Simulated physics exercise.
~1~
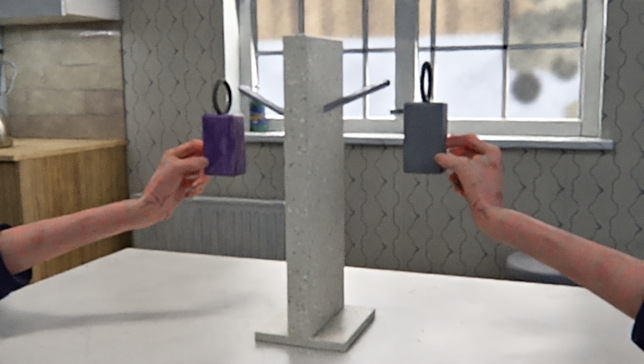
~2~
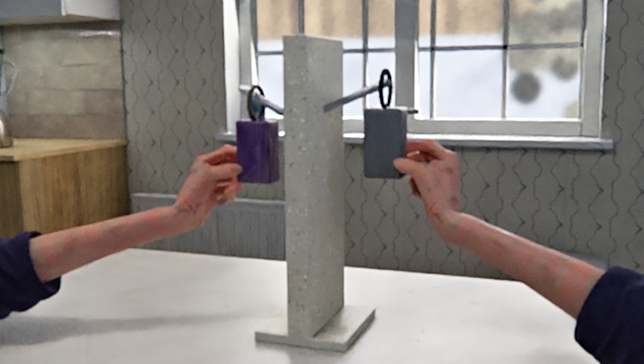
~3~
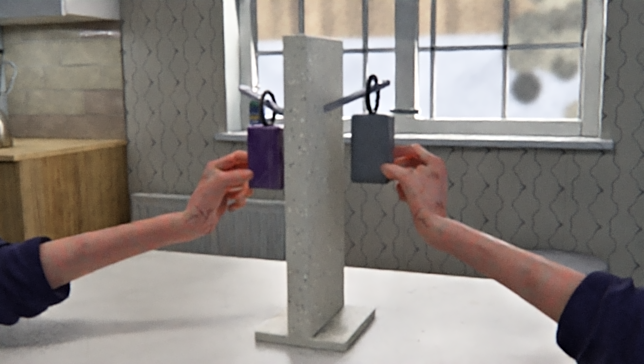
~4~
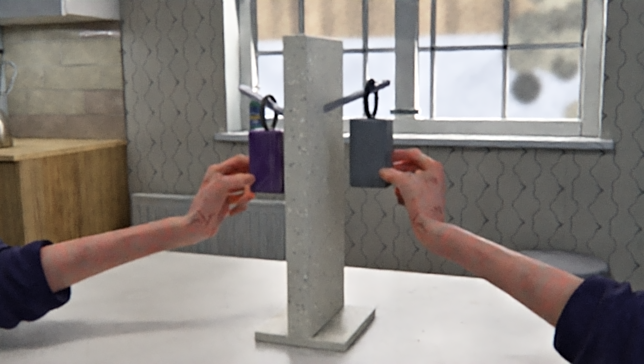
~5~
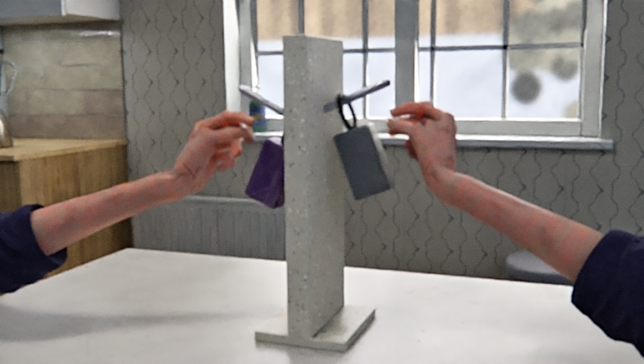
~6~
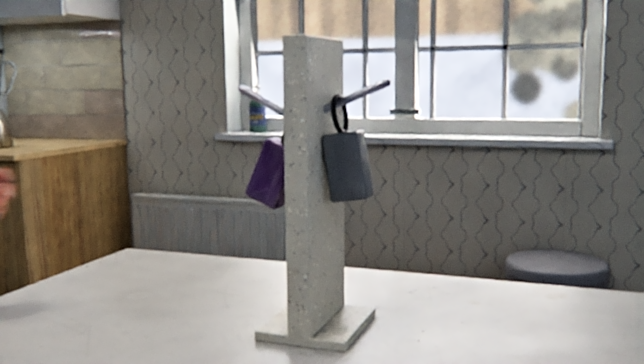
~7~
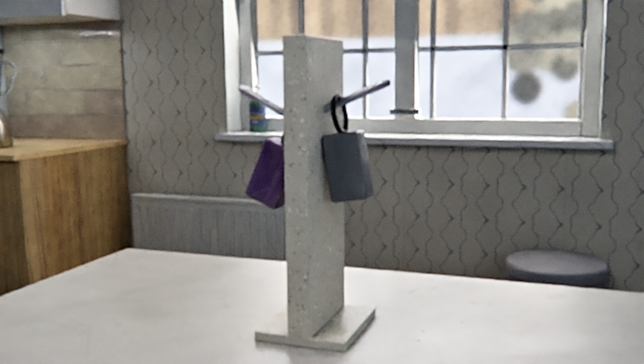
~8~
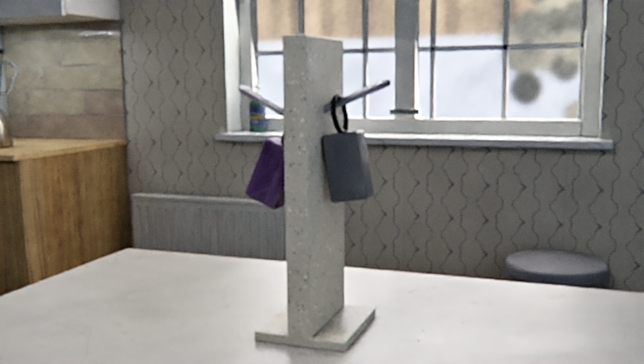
Two hands brought a purple pouch and a grey pouch in from either side of a peg stand on a white table, looped them over its pegs and let go, and both tilted but stayed hanging there, still.
